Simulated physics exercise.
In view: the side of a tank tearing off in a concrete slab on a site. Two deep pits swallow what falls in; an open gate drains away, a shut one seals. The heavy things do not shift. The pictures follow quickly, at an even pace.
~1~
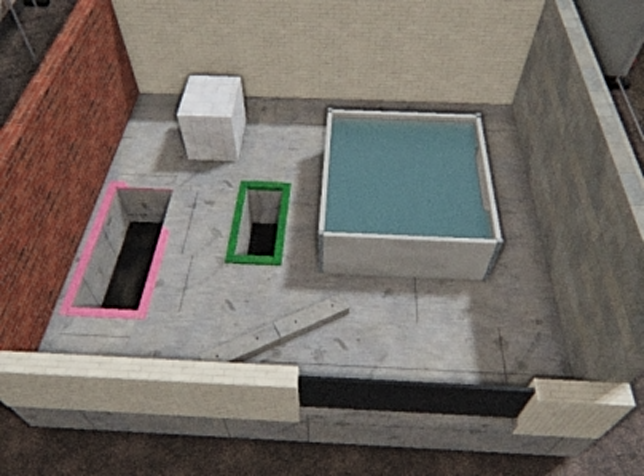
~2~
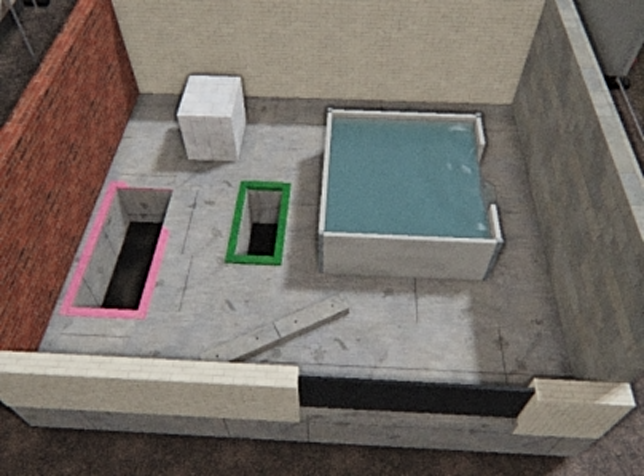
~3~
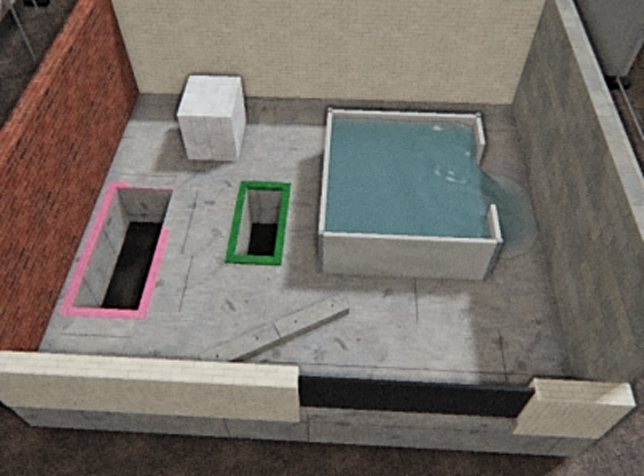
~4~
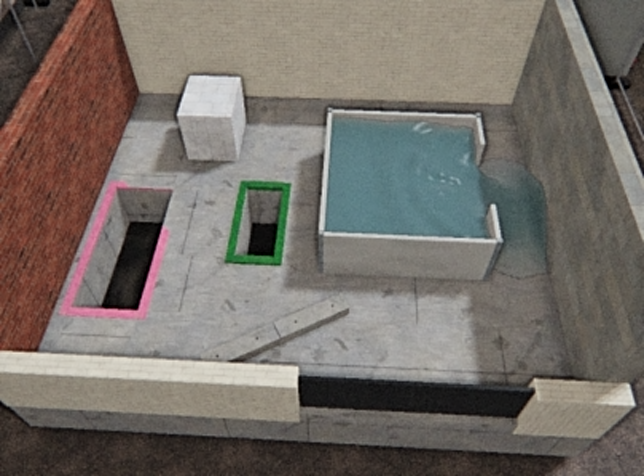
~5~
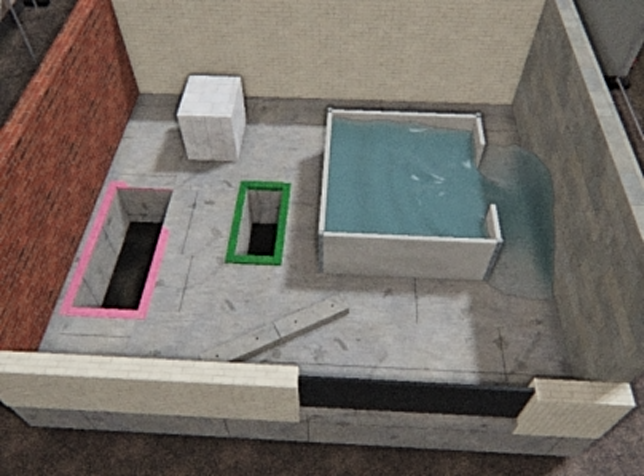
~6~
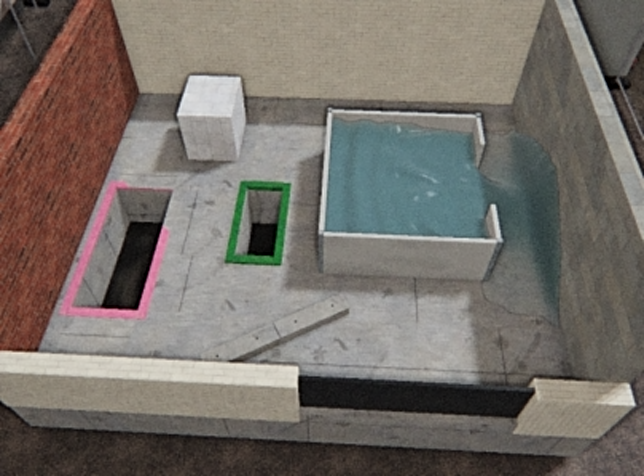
Water pouring through a gap in the right side of a tank, spreading across the concrete slab to the grey wall.
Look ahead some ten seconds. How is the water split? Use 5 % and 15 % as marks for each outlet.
One by one: The gate takes less than 5 %; the pink pit takes more than 15 %; the green pit takes less than 5 %.
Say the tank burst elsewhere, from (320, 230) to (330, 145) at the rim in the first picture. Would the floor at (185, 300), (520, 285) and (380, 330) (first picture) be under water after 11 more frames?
In that order: Awash, no water, clear.
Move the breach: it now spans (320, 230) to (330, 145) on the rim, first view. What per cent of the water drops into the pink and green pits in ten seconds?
Parts in a hundred: Pink 15, green 60.
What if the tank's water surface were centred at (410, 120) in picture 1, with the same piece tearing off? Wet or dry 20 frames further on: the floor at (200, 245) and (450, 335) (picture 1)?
In that order: Not flooded, under water.
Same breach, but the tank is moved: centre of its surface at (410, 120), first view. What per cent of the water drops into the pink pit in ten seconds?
In per cent: Pink 15.
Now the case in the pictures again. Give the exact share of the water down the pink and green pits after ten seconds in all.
Roughly 24 per cent, then 4 per cent.
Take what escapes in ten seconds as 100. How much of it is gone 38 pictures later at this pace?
Roughly 30 per cent.
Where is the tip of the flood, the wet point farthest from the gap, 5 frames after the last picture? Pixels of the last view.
I would point to (576, 408).
A moment on, water covers 25 % of the floor; the gate 0 %, the pink pit 0 %, the green pit 0 %.
Next, water covers 40 % of the floor; the gate 0 %, the pink pit 0 %, the green pit 0 %.
Then, water covers 70 % of the floor; the gate 0 %, the pink pit 0 %, the green pit 0 %.
Later, water covers 95 % of the floor; the gate 0 %, the pink pit 6 %, the green pit 2 %.
In the end, water covers 95 % of the floor; the gate 0 %, the pink pit 24 %, the green pit 3 %.
